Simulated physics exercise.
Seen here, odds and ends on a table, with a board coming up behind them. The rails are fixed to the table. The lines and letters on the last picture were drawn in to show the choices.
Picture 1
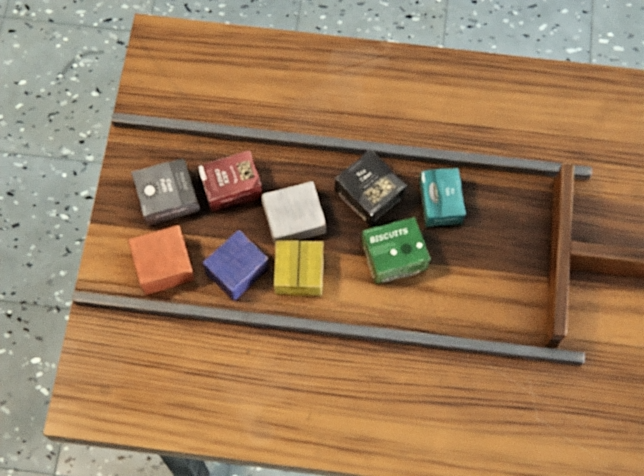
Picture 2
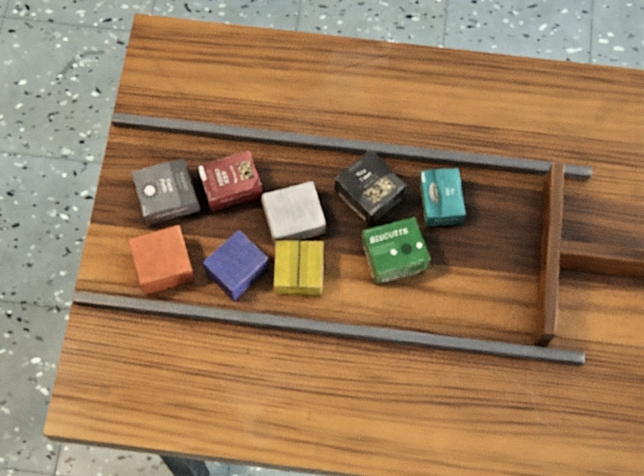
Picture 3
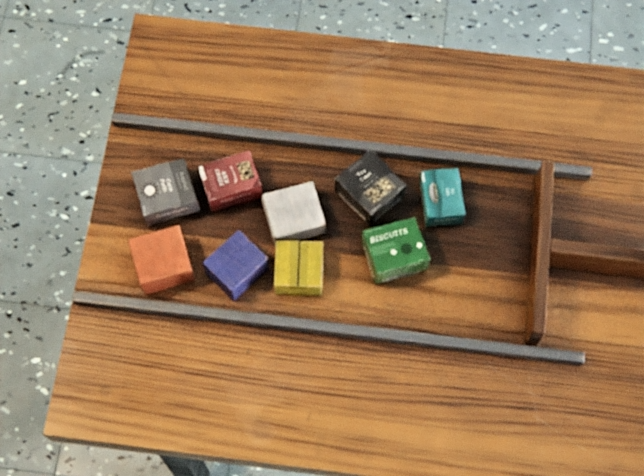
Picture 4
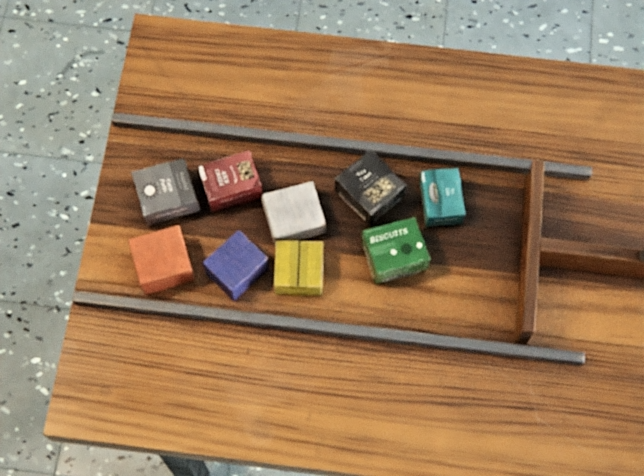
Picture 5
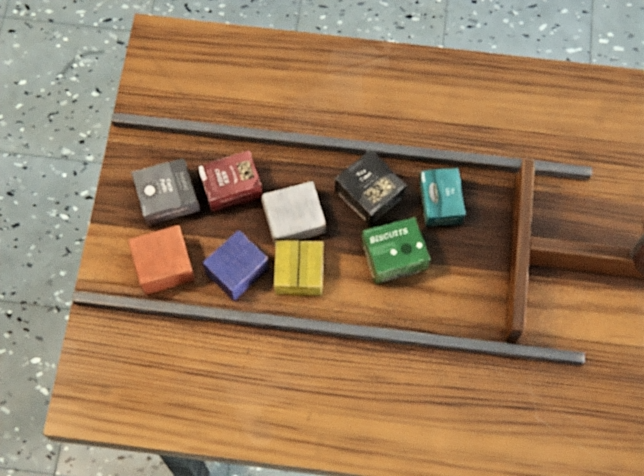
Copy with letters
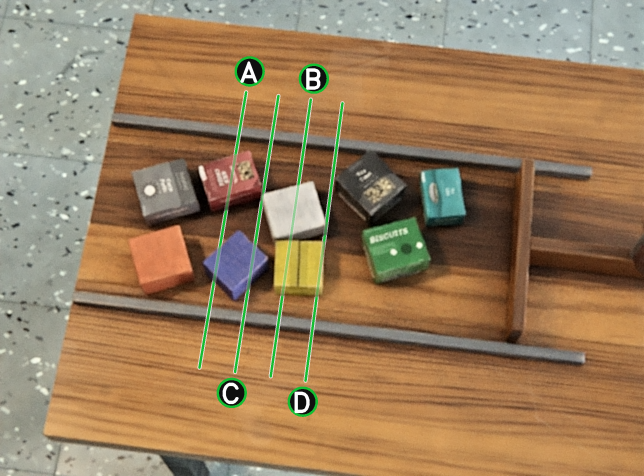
A wooden board slid slowly a short way left between two metal rails on a table, while the small coloured boxes and blocks scattered in front of it stayed where they were, untouched.
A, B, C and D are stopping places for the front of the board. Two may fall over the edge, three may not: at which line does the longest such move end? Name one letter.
A is the last line within the limit.
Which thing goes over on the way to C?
The grey box goes over.
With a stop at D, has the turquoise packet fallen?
By then, no.
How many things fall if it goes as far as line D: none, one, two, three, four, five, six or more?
The count is none.
On the marked copy, A at (224, 223); B at (292, 231); C at (258, 227); D at (325, 235).
Taking A. A third of the way, board (417, 229); black packet (338, 182); turquoise packet (393, 190).
Two thirds of the way, board (308, 216); grey box (137, 192); orange block (153, 263).
When it is over, board (227, 207); grey box over the edge; orange block (85, 256); one fallen.
As for the rest, B is within the limit but short; C is within the limit but short; D is within the limit but short.
